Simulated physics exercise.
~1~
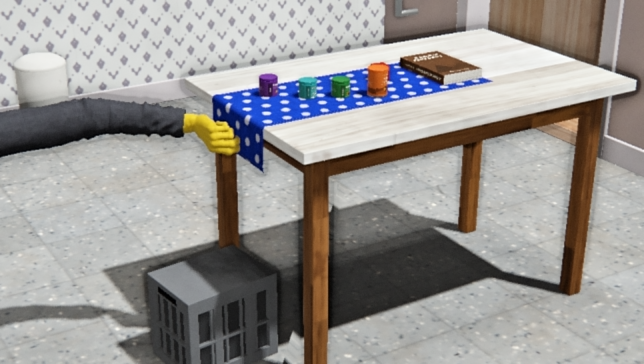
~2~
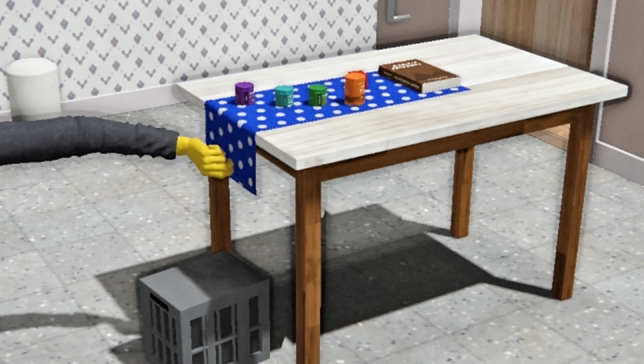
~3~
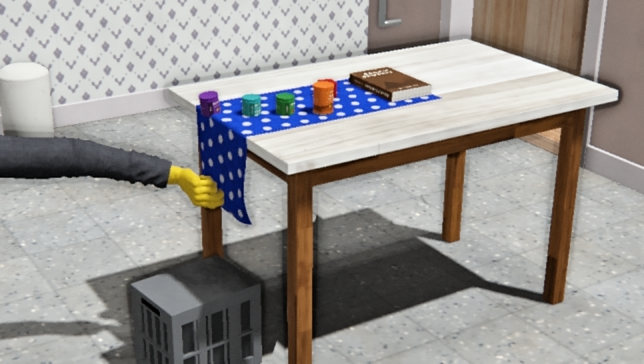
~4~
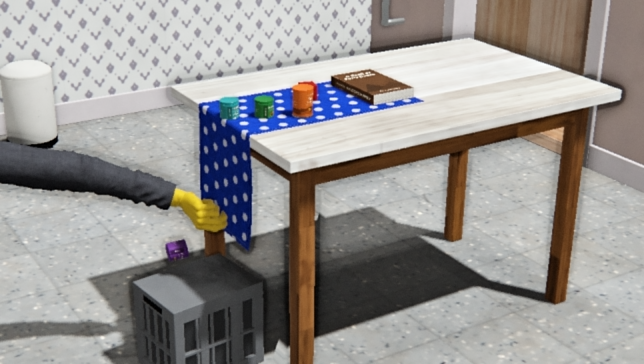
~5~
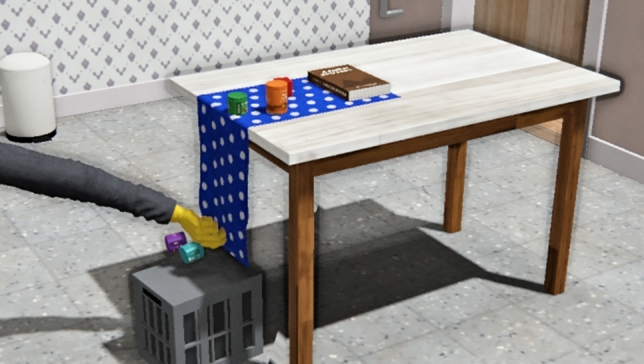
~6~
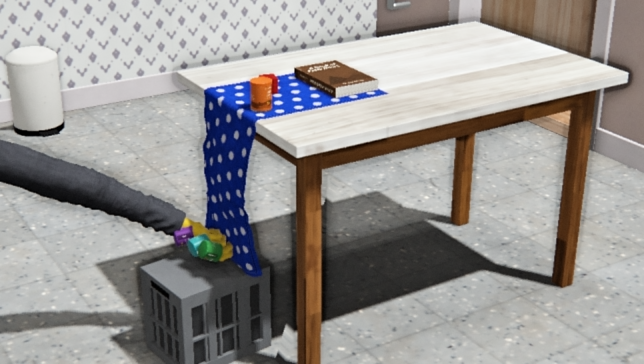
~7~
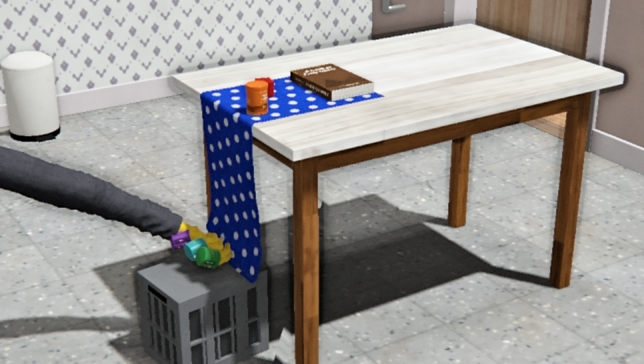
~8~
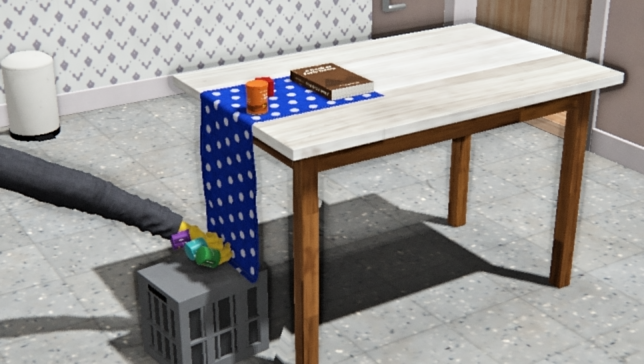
In a room with patterned wallpaper and a speckled floor, a yellow-gloved hand grips the hanging end of a blue polka-dot runner on a pale wooden table. It draws the cloth down, and the row of small pots, an orange can, a red object and a brown book slide left. The purple pot drops off the edge first, toward the grey crate below. The turquoise pot follows, then the green one. The hand stops at the crate, still holding the hem, with three pots beside it, while the upright can, red object and book remain on the table.
